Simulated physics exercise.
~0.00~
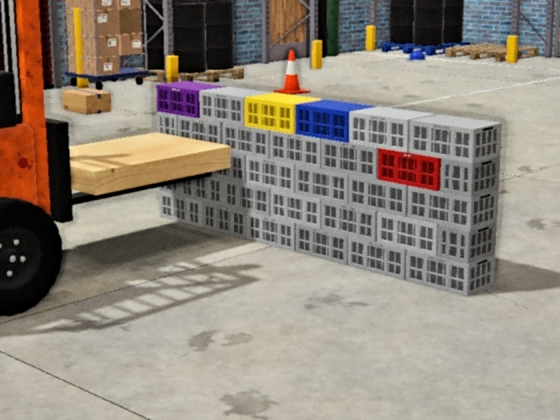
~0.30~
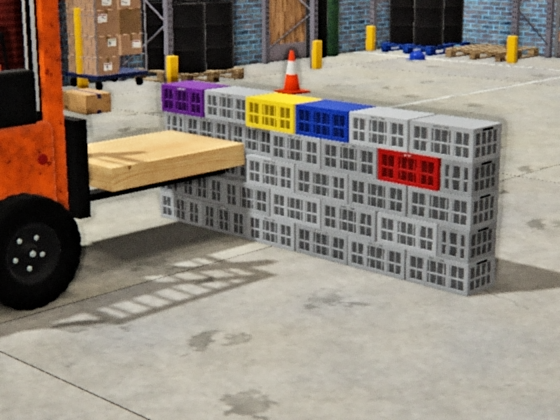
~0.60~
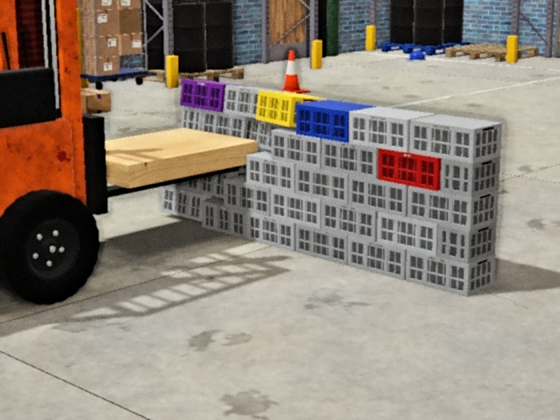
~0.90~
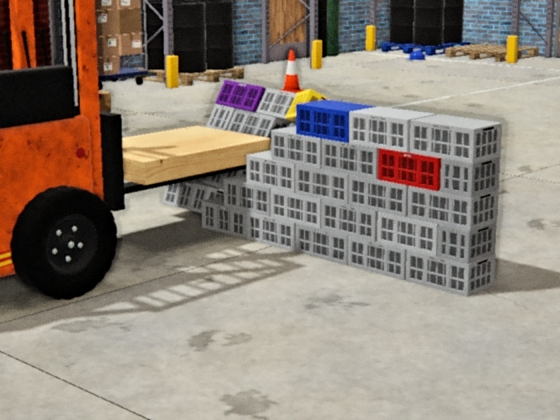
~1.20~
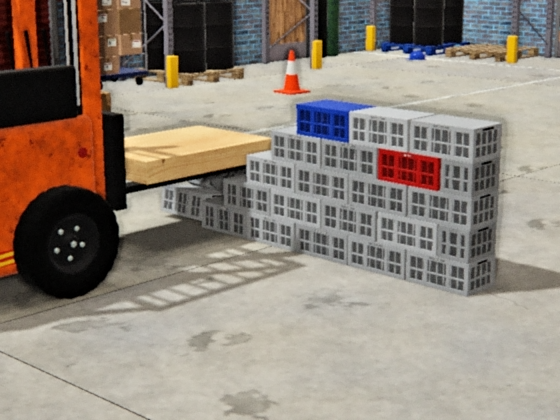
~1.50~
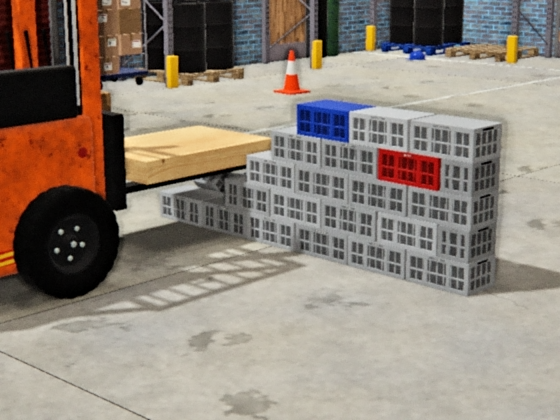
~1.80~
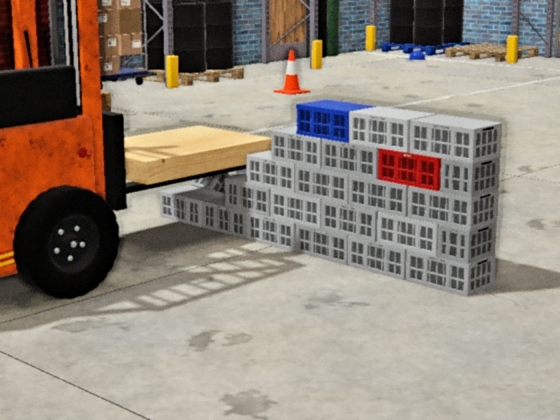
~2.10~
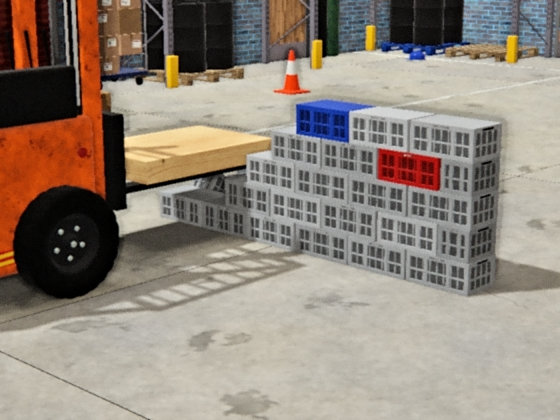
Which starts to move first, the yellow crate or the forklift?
The forklift starts to move first, rolling to the right while the yellow crate is still in its place on the wall. The yellow crate shifts and tips only afterward.
